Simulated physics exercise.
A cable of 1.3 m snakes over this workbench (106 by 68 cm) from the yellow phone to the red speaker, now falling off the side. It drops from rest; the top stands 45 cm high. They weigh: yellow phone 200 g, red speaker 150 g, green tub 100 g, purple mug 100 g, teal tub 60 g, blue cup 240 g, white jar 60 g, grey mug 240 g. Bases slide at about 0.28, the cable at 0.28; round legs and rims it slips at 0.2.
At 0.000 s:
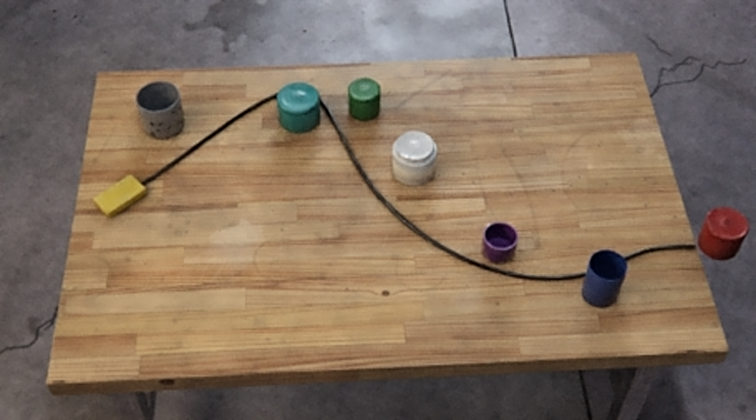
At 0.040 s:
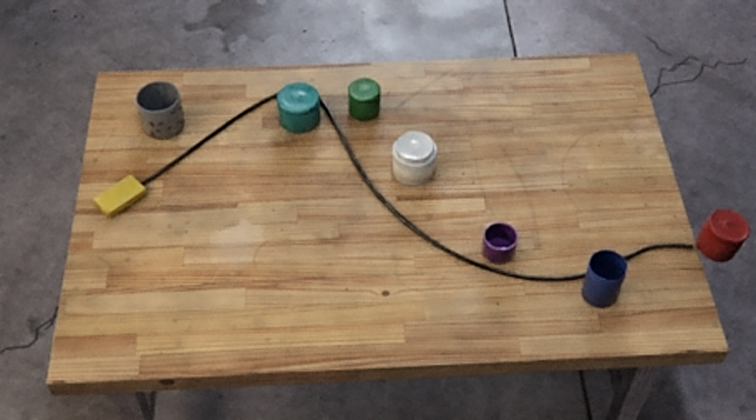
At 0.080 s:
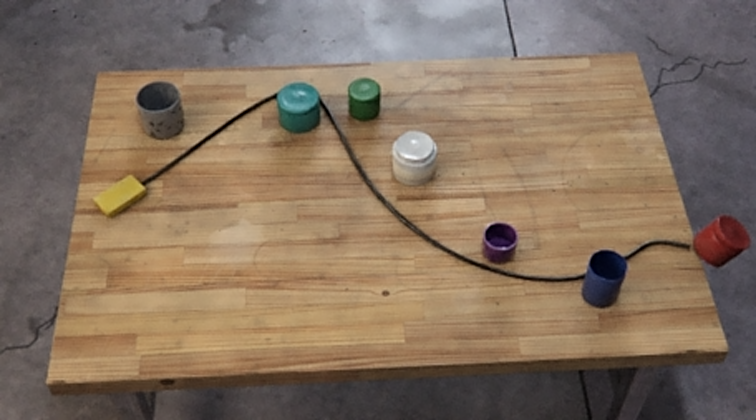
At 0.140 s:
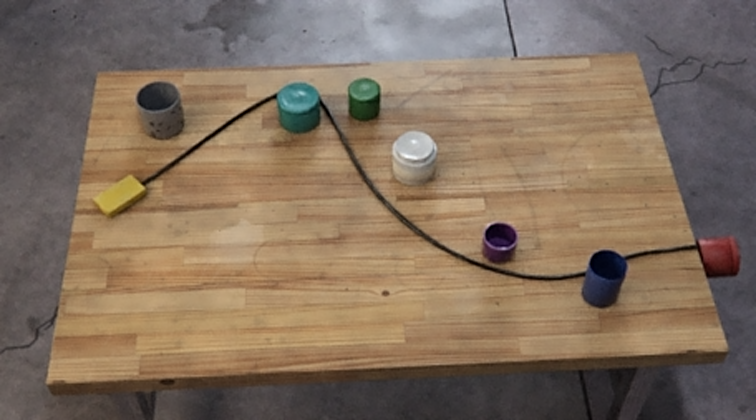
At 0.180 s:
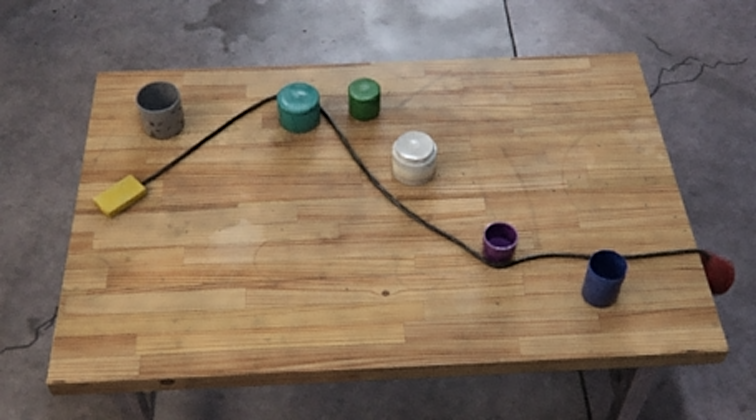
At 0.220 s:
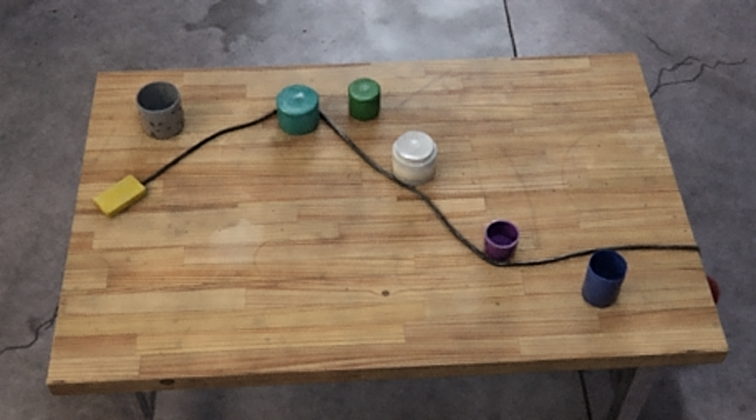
On a wooden workbench, a red cylinder tilting and dropping over the right edge, its black cable pulling straighter among colourful containers.
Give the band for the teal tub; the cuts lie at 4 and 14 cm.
Verdict: The teal tub reaches the top band.
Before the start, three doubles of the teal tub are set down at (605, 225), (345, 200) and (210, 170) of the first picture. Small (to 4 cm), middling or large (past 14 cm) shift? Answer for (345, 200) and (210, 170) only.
In turn: Small, large.
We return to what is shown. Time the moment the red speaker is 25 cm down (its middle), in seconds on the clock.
About: 0.34 s.
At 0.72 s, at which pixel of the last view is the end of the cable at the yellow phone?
Near (180, 204).
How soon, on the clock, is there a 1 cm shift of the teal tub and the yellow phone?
Teal tub 0.24 s, yellow phone 0.44 s.
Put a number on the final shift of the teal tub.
Teal tub off the top.
By 0.5 s, the cable's tail end at (154, 189); teal tub 25 cm off its start, purple mug 10 cm off its start, red speaker over the edge.
By 0.7 s, the cable's tail end at (180, 204); teal tub 51 cm off its start, purple mug 13 cm off its start, red speaker over the edge.
By 1.0 s, the cable's tail end at (180, 204); teal tub over the edge, purple mug 13 cm off its start at (535, 183), red speaker over the edge.
By 1.2 s, the cable's tail end at (180, 204); teal tub over the edge, purple mug 13 cm off its start, red speaker over the edge.
By 2.4 s, the cable's tail end at (180, 204); teal tub over the edge, purple mug 13 cm off its start at (535, 183), red speaker over the edge, yellow phone 6 cm off its start at (155, 195).
